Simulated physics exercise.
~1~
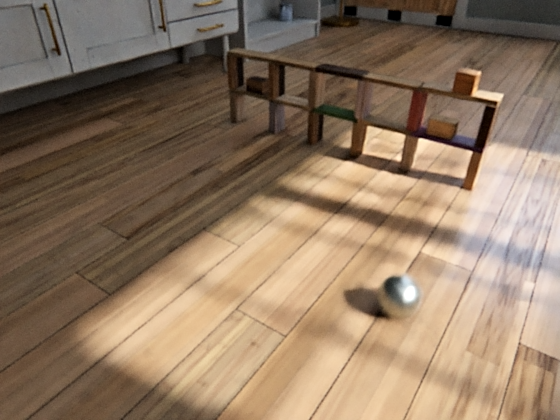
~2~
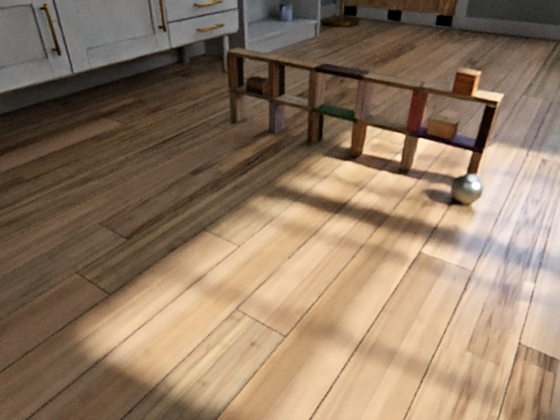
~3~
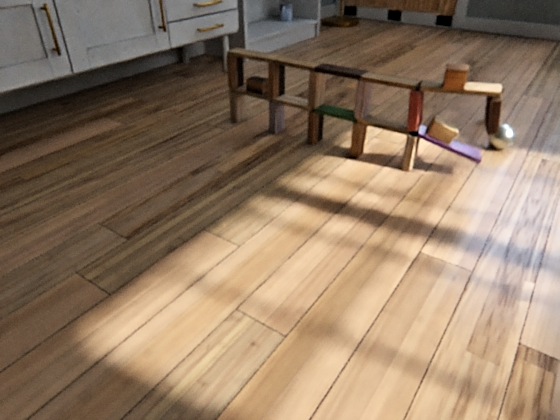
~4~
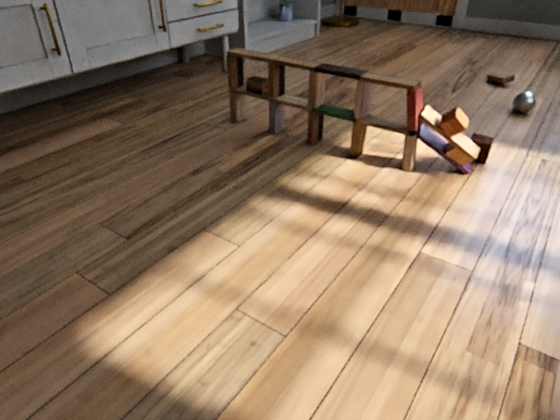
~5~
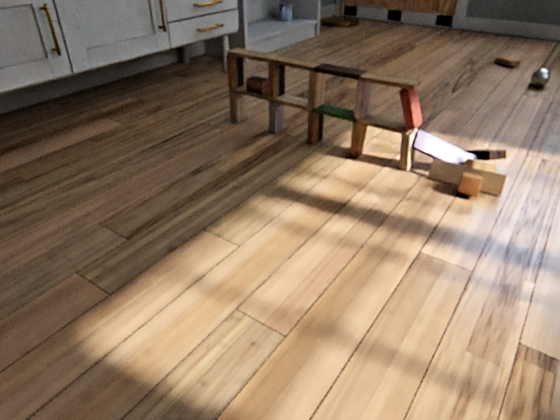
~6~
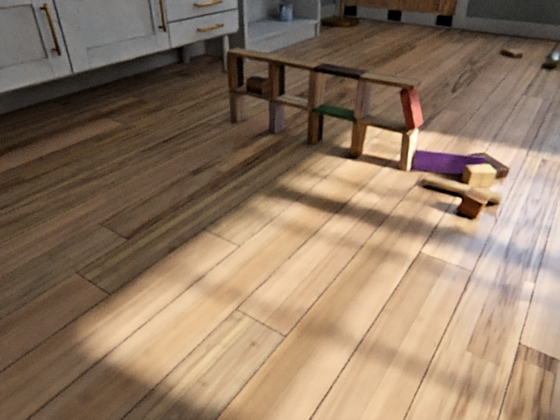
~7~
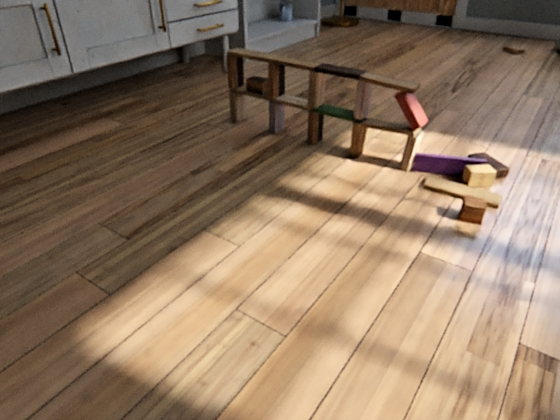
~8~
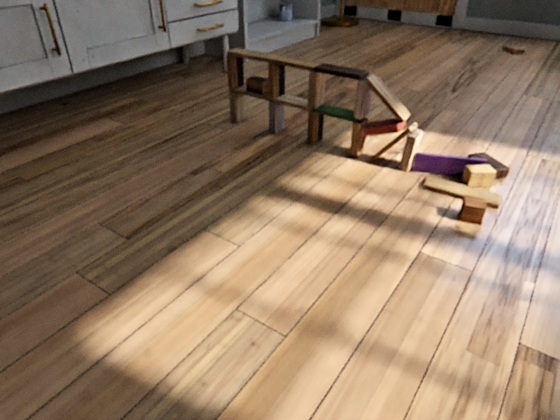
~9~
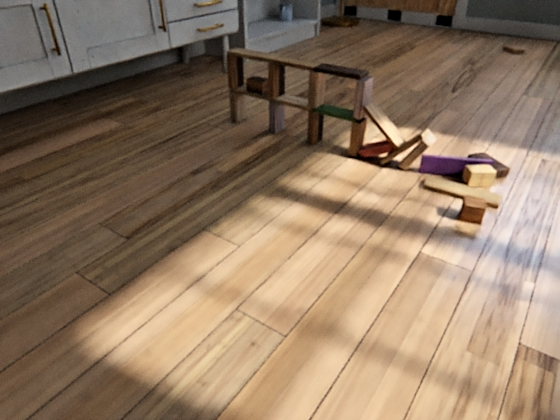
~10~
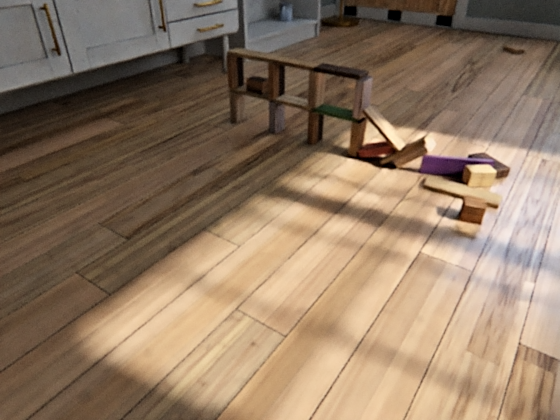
To begin with, a steel ball rolls across a sunlit wooden floor toward the right end of a long, two-level structure of wooden blocks and planks. It strikes the end post, knocks it away and keeps rolling toward the back right. The unsupported end sags, and the purple plank tilts down as the small blocks tumble to the floor. The ball leaves view while the red post leans further, then topples, bringing down the next section. Finally the pieces lie still in a heap, with the left part and its green plank still standing.
